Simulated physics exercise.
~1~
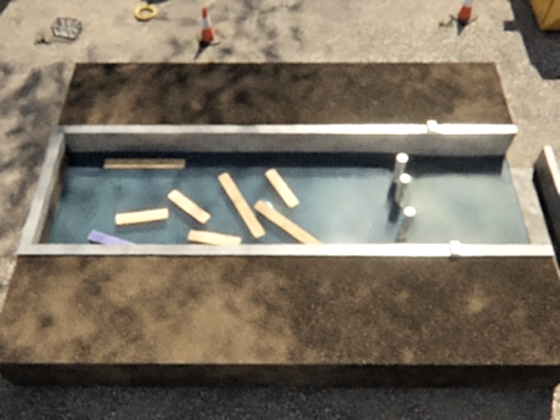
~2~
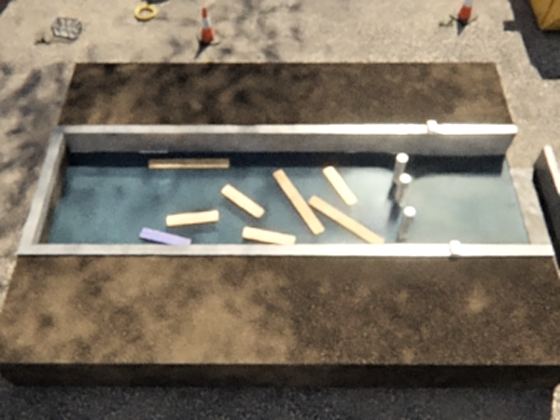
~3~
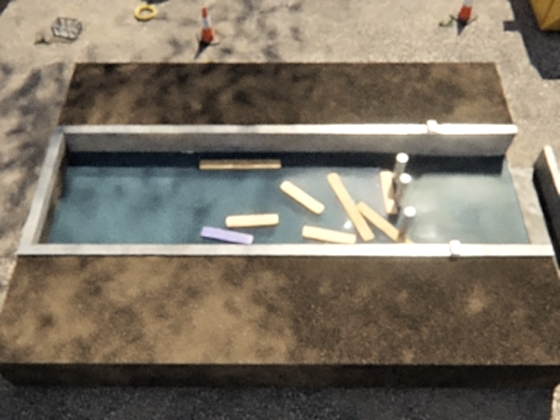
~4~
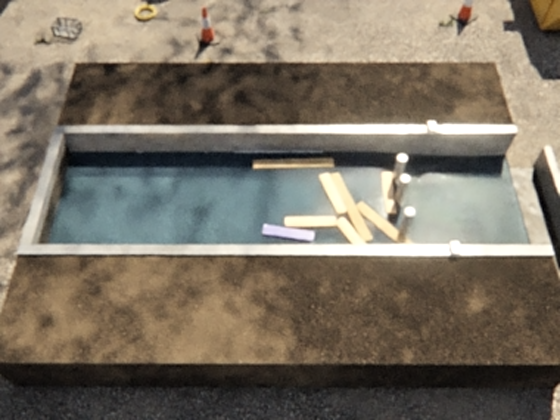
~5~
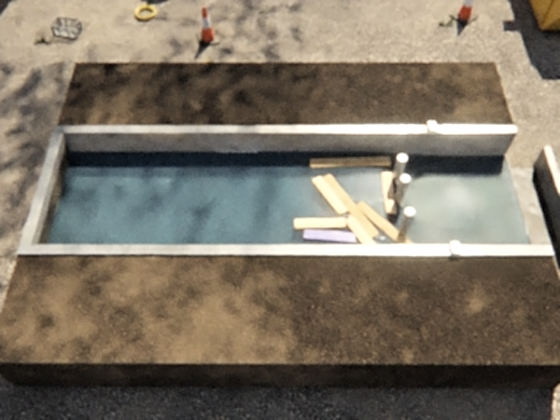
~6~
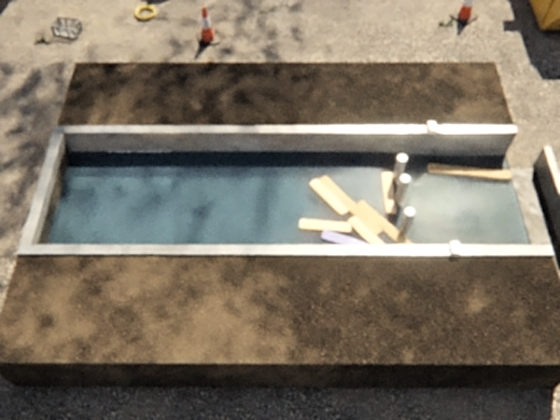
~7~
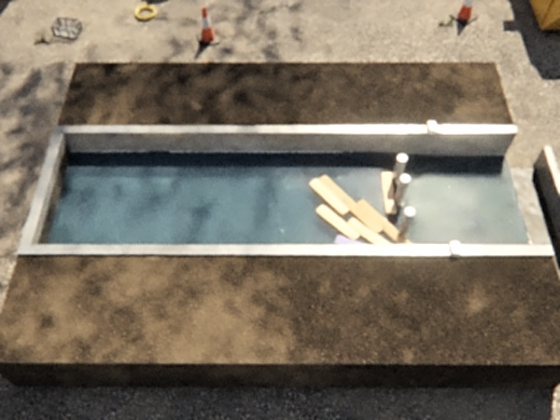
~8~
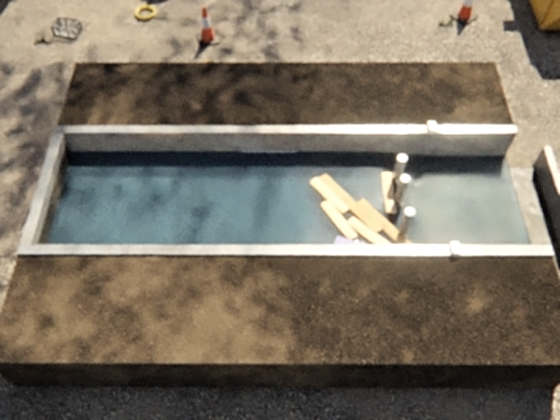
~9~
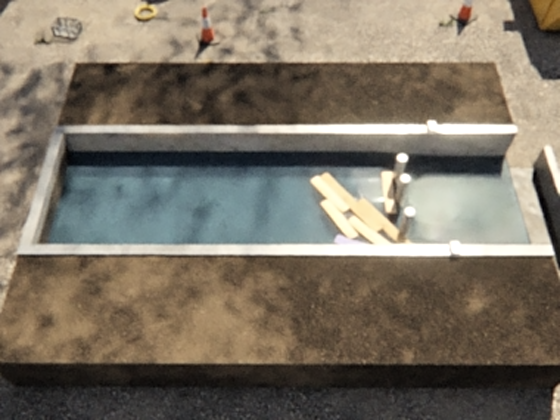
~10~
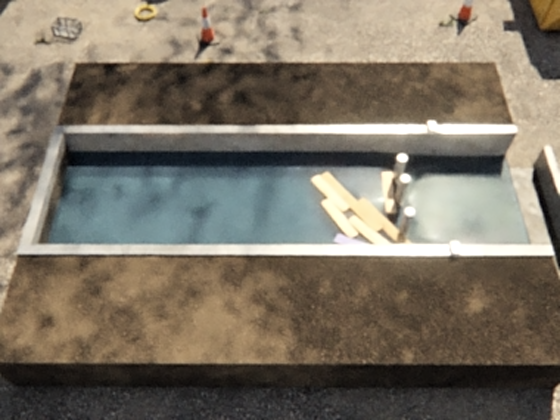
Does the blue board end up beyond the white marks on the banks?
No, the blue board is held back with the jammed planks by the posts, short of the white marks.
